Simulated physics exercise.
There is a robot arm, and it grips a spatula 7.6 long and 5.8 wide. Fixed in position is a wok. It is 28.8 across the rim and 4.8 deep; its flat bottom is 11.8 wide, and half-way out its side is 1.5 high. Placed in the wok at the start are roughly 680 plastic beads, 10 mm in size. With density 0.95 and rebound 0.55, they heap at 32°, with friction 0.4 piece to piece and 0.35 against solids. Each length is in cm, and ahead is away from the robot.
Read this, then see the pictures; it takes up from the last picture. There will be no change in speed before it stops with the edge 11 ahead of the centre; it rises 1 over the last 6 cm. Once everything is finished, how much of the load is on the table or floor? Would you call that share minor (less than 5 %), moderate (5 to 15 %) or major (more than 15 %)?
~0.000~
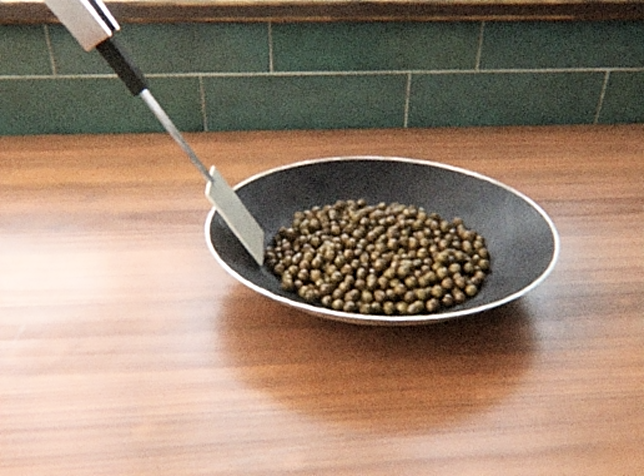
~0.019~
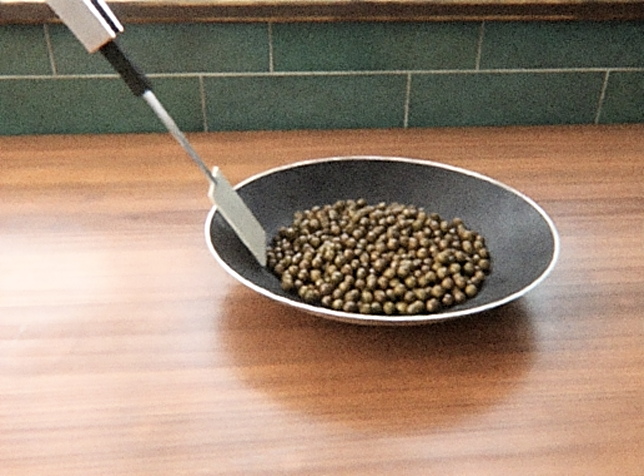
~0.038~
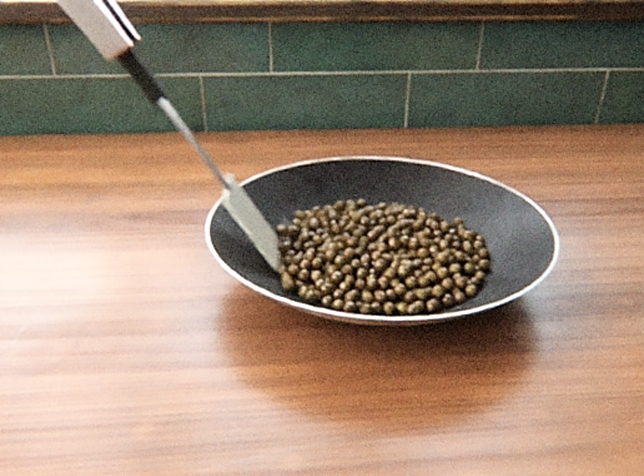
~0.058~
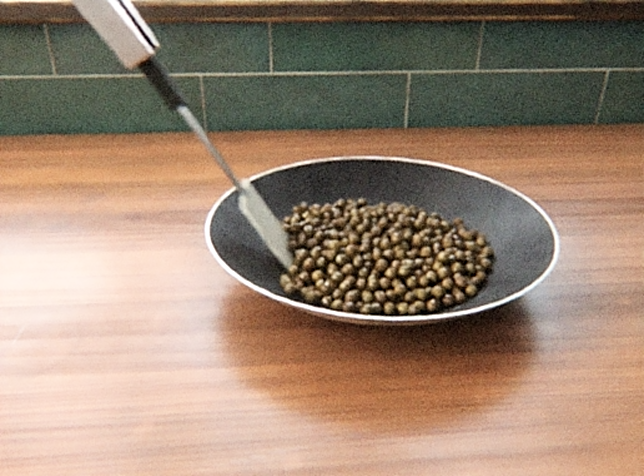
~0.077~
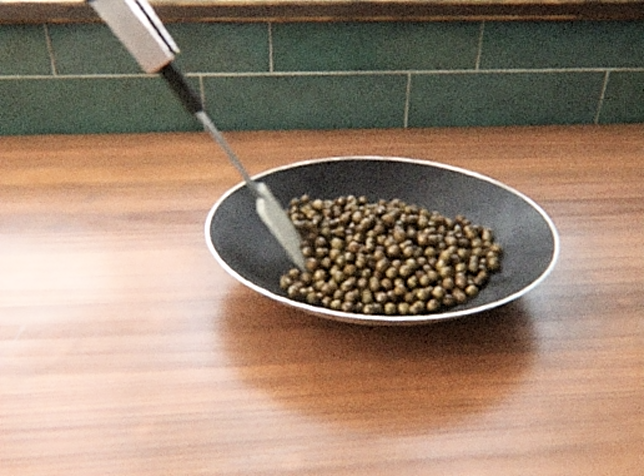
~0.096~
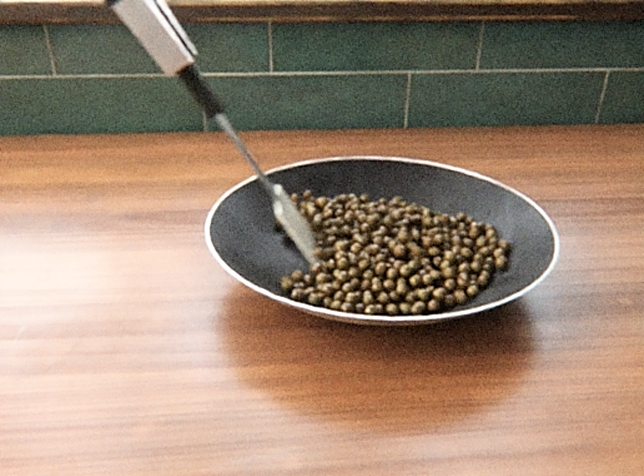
I would call it major.
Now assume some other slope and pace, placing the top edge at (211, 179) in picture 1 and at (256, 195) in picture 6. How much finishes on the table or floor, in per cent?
It comes to something like 10 %, give or take.
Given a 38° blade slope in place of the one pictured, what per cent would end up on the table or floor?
Near 20 %.
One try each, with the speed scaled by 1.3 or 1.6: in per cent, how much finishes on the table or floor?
Some 20 per cent, then some 30 per cent, on the table or floor.
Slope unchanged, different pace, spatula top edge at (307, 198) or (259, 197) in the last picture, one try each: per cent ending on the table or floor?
Estimates: Near 25 %, near 15 %.
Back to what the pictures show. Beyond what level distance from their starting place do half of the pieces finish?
The value is roughly 3 cm.
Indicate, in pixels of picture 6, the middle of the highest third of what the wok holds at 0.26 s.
Roughly pixel (476, 227).
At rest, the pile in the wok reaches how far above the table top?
Near 4.5 centimetres high.
After 0.18 s, sloping 59°, highest piece 4 above the table; 685 in the wok.
After 0.26 s, sloping 59°, highest piece 6 above the table; 685 in the wok.
After 0.50 s, sloping 59°, highest piece 6 above the table; 551 in the wok, 134 on the table or floor.
After 1.55 s, sloping 59°, highest piece 6 above the table; 551 in the wok, 134 on the table or floor.
In the end, 551 in the wok, 134 on the table or floor. That is 20 % on the table or floor.
